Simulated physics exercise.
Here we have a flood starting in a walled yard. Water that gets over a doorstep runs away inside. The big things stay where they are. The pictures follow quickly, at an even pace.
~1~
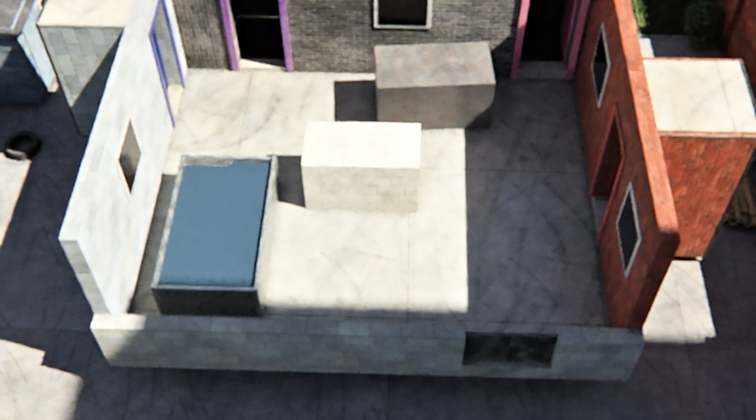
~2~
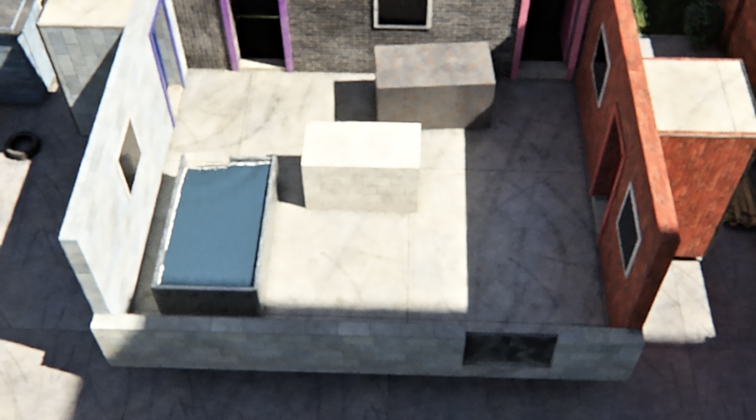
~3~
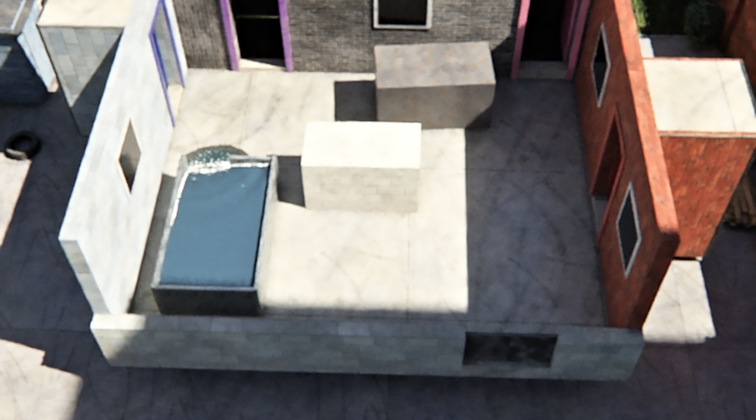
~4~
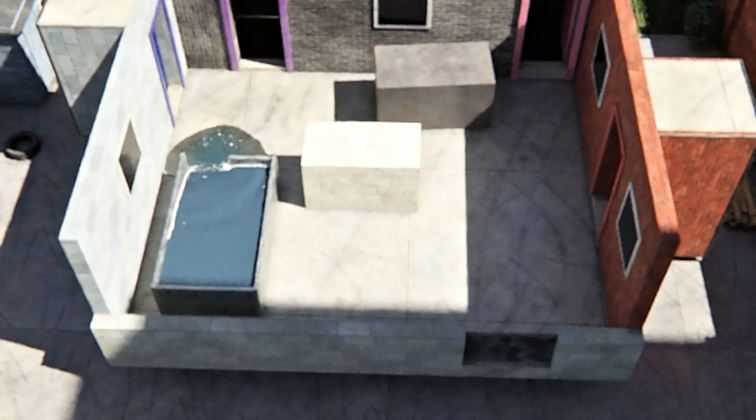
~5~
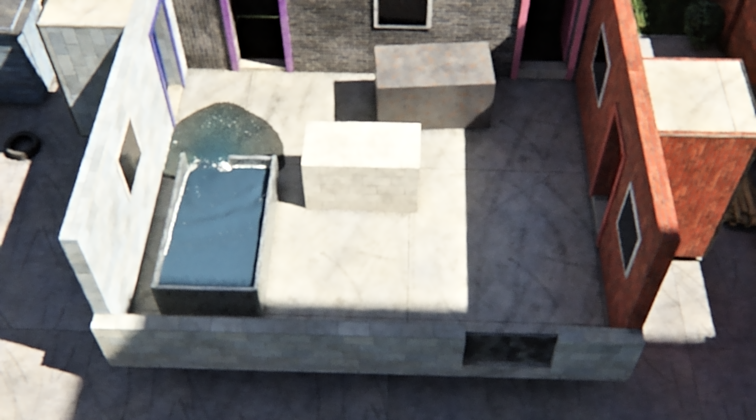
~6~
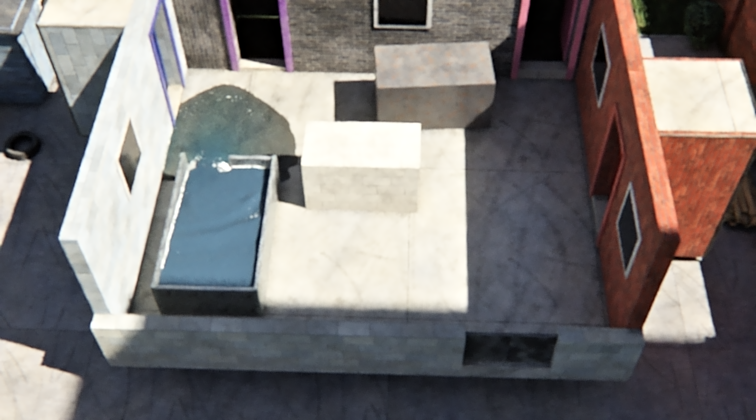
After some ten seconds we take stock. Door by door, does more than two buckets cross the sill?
The blue door floods; the purple door floods; the red door holds within the limit; the pink door holds within the limit.
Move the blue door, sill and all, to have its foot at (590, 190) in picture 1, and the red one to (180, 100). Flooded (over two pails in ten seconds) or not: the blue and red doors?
My reading: Blue lets less in; red is over.
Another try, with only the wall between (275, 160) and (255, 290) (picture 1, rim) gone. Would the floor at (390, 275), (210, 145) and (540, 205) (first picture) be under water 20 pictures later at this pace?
As listed: Under water, free of water, flooded.
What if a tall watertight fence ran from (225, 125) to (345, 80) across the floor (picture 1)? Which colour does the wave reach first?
First comes the door marked blue.
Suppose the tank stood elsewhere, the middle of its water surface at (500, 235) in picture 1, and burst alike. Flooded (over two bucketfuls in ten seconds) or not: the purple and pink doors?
In short: The purple one keeps below it, the pink one is under.
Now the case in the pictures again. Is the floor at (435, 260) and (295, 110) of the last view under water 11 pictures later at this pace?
As listed: No water, covered.
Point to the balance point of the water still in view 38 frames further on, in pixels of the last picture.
Close to (290, 165).
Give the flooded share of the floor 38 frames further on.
Some 50 per cent.
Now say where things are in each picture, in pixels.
In the first frame, still water in the tank at (218, 222).
In the second frame, water pours out on the tank's far side and has run to a hidden place.
In the third frame, water pours out on the tank's far side and has run to (228, 148).
In the fourth frame, the front is at (234, 130), out from the gap on the tank's far side.
In the fifth frame, the front is at (222, 105), out from the gap on the tank's far side.
In the sixth frame, the front is at (219, 89), out from the gap on the tank's far side.
A moment on, water covers 20 % of the floor; the blue door under two buckets in, the purple door under two buckets in, the red door not reached, the pink door not reached.
Next, water covers 20 % of the floor; the blue door under two buckets in, the purple door over two buckets in, the red door not reached, the pink door not reached.
Then, water covers 30 % of the floor; the blue door over two buckets in, the purple door far over two buckets in, the red door not reached, the pink door not reached.
Later, water covers 50 % of the floor; the blue door far over two buckets in, the purple door far over two buckets in, the red door wet at the sill, nothing in, the pink door wet at the sill, nothing in.
In the end, water covers 70 % of the floor; the blue door far over two buckets in, the purple door far over two buckets in, the red door wet at the sill, nothing in, the pink door wet at the sill, nothing in.
